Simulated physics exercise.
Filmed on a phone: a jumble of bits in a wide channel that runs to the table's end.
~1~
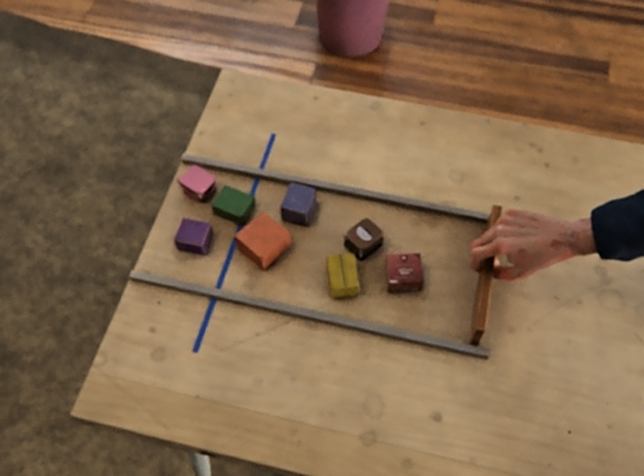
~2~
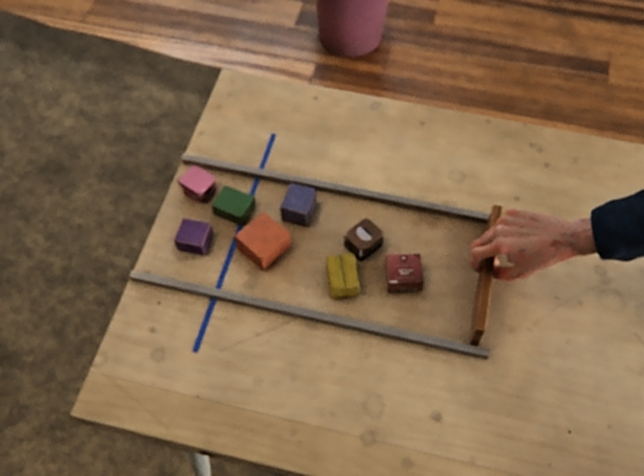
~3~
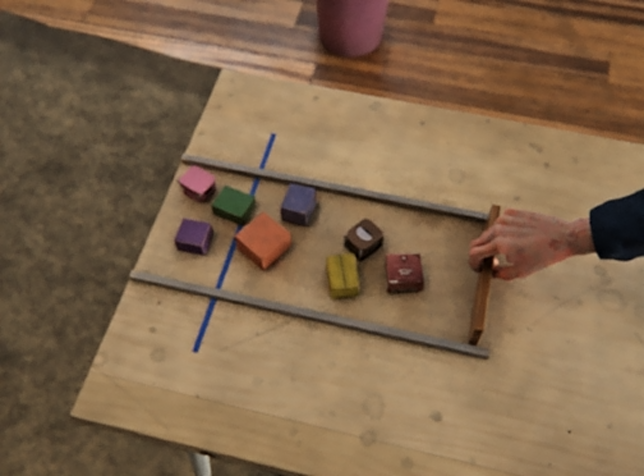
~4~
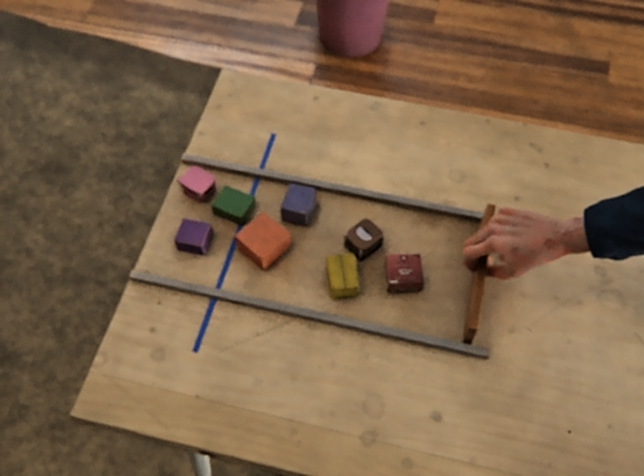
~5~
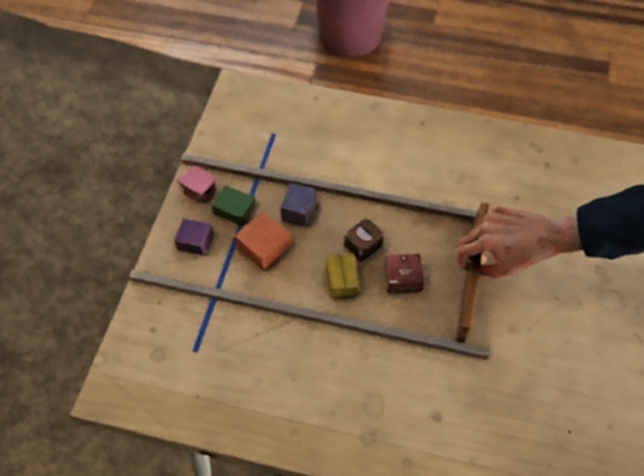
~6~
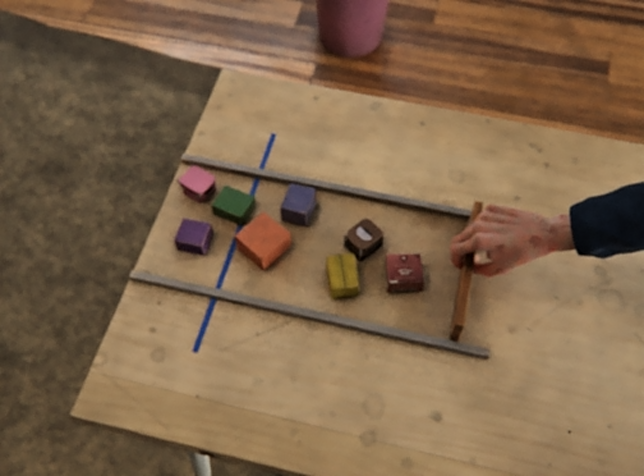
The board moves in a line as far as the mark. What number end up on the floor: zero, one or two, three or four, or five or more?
Outcome: The number that fall off is one or two.
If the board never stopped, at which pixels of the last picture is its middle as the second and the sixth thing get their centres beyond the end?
About (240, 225), then (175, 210).
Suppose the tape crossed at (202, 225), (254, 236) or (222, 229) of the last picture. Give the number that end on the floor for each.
It would be 4, 1 and 3.
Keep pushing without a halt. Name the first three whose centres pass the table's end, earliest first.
In order: The pink case, then the purple block, then the green block.
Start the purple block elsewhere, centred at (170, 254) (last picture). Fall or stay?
The purple block is kept.
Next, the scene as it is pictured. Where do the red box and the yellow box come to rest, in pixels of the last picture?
First (220, 229), then (205, 265).
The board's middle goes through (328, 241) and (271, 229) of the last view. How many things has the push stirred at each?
At the one place 4, at the other 8.
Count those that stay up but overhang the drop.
That would be 1.
A little later, none off yet; pink case at rest near (198, 185); purple block at rest near (194, 237); green block at rest near (234, 205).
When it is over, the number that fall off is one or two; down, purple block and pink case.
